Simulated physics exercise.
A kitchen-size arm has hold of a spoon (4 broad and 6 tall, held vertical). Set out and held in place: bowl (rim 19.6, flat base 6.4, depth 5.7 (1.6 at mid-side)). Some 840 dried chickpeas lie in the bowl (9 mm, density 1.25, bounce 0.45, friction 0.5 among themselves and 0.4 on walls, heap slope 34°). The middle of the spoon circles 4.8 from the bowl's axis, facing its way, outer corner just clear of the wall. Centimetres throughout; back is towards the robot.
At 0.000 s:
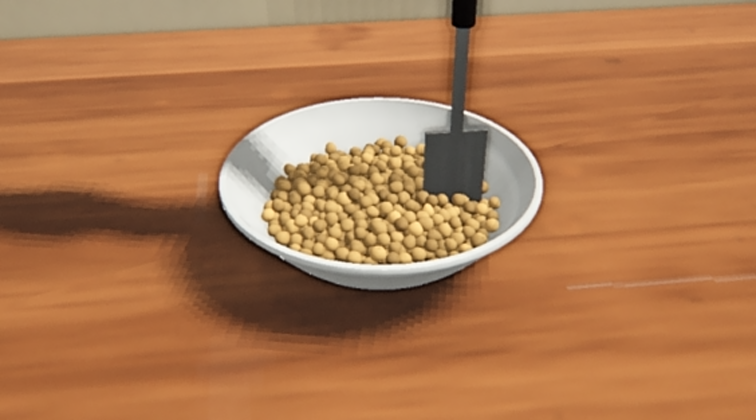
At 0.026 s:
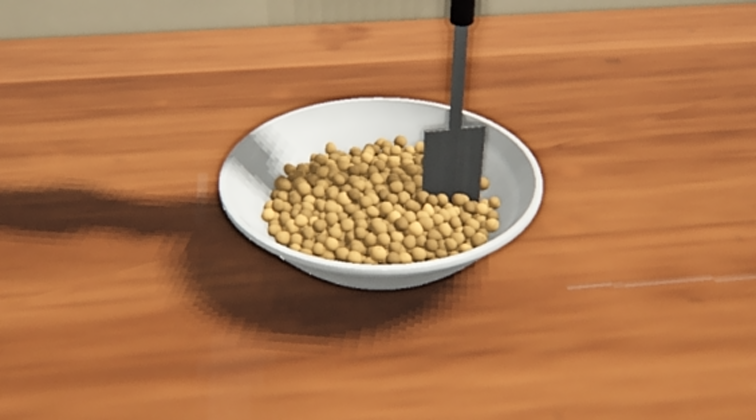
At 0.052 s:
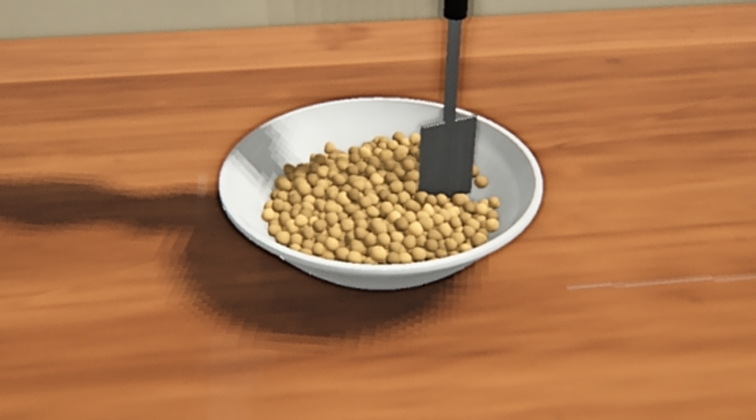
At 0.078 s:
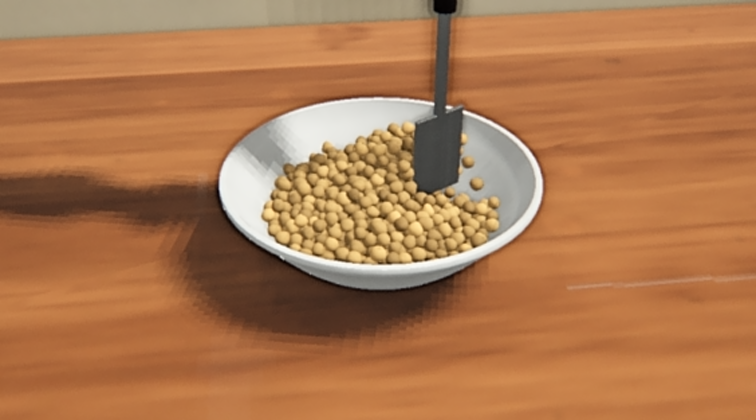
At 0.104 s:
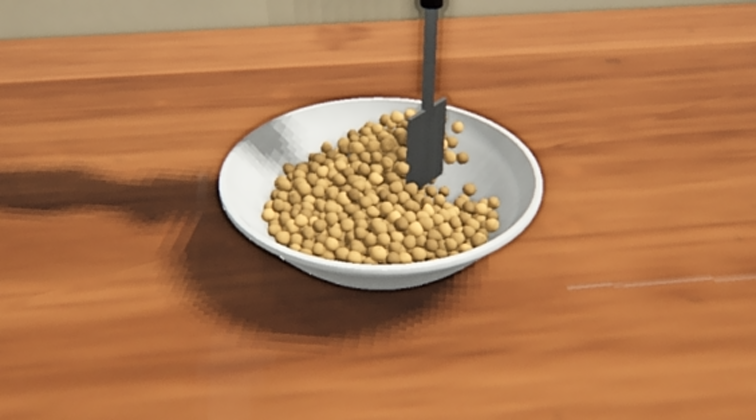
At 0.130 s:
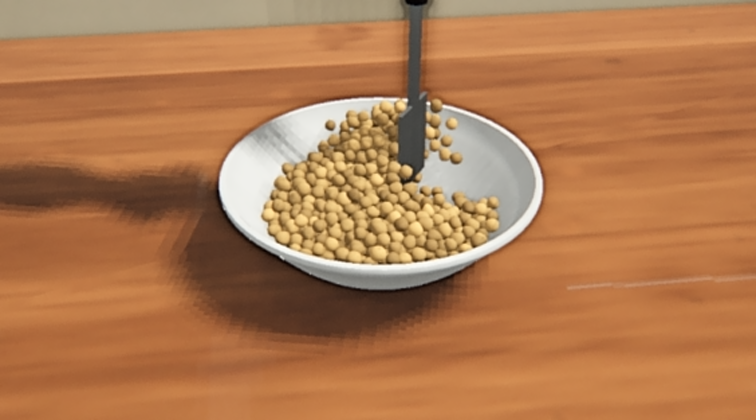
A dark, flat spatula-like tool stood upright in a white bowl of tan chickpeas, then moved left and toward the back while turning edge-on, pushing some of them into a heap near the far rim.
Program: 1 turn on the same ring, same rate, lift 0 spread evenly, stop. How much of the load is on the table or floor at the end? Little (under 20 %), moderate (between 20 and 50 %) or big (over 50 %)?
A little share, under 20 %, ends on the table or floor.
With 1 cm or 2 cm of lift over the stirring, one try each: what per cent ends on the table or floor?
Some 10 and 5 per cent.
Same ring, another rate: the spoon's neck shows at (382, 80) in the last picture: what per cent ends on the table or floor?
Some 30 per cent.
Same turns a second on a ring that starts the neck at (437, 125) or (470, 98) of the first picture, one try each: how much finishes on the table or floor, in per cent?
About 5 and 15 per cent.
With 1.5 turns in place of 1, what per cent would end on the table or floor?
Then about 20 per cent.
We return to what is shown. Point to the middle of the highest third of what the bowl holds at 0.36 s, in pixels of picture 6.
Near (301, 204).
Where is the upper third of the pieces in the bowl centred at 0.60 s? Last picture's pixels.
At about (454, 217).
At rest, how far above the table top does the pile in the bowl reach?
Some 6.5 cm.
After 0.36 s, 173° round, highest piece 8 above the table; 814 in the bowl, 14 on the table or floor, 11 in flight or on the tool.
After 0.60 s, 291° round, highest piece 8 above the table; 760 in the bowl, 67 on the table or floor, 12 in flight or on the tool.
After 0.91 s, 0° round, highest piece 6 above the table; 723 in the bowl, 116 on the table or floor.
After 1.61 s, 0° round, highest piece 6 above the table; 723 in the bowl, 116 on the table or floor.
In the end, 723 in the bowl, 116 on the table or floor. That is 14 % on the table or floor.
